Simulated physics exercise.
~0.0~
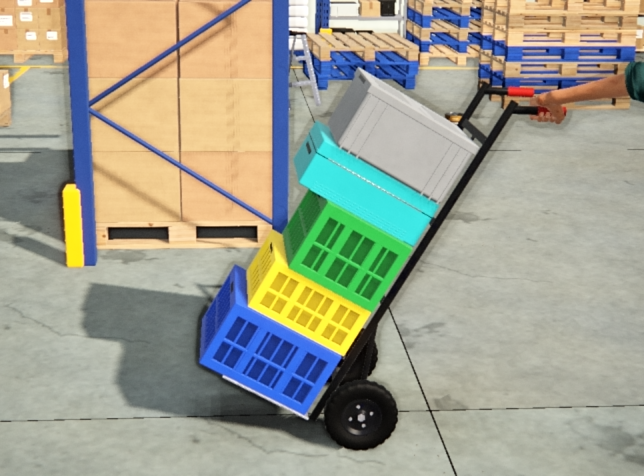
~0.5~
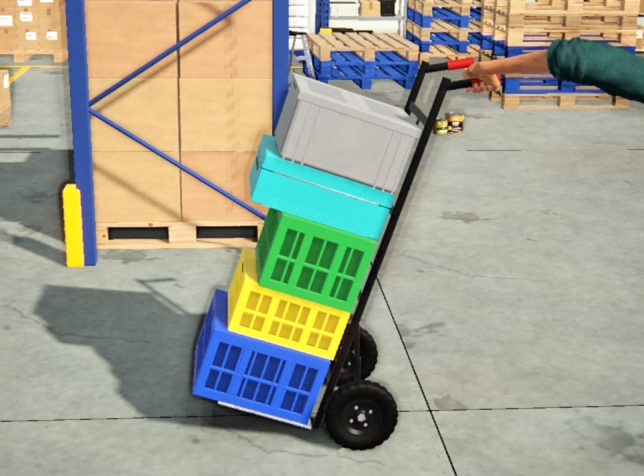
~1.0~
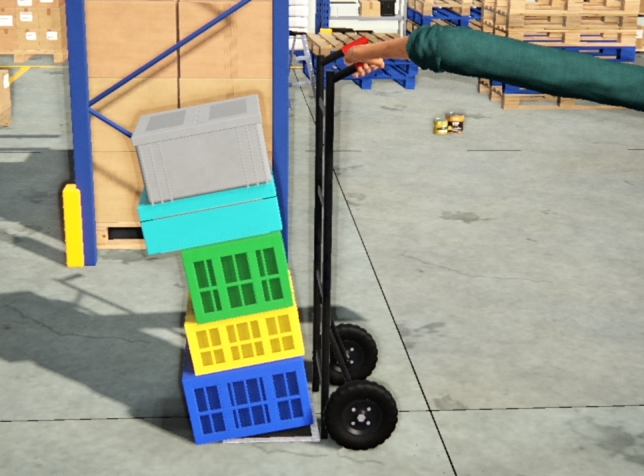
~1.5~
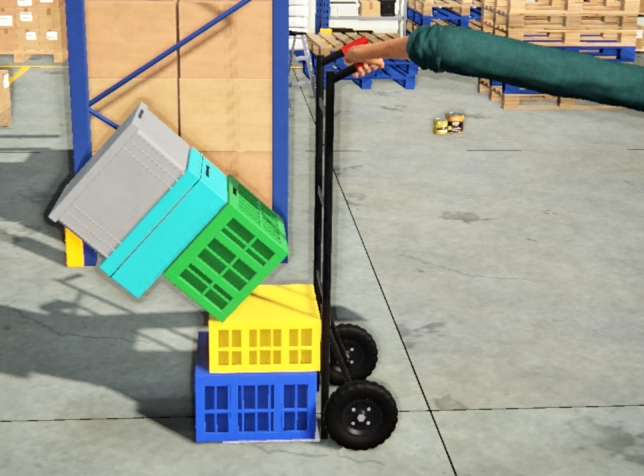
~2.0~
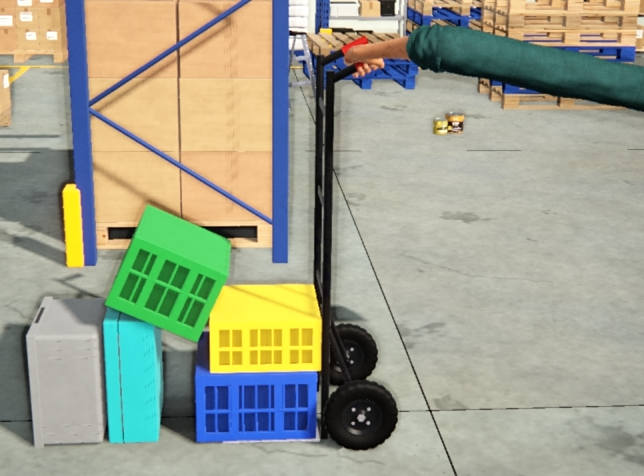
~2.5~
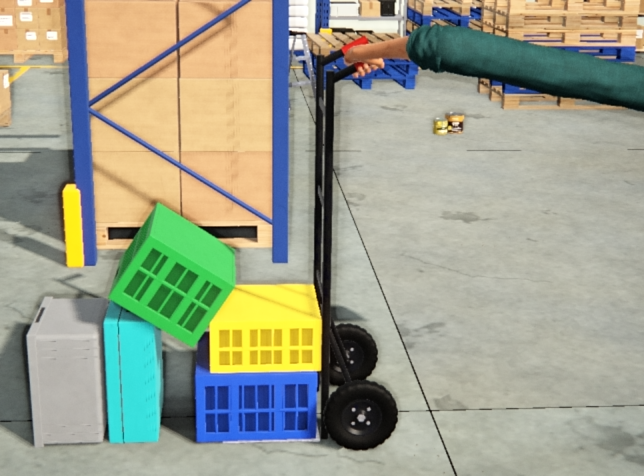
We see a hand tip a loaded hand truck upright, and its stacked crates lean left until the grey tote, turquoise toolbox and green crate topple off, leaving the tote and toolbox on the floor, the green crate tilted against the yellow one, which stays atop the blue.
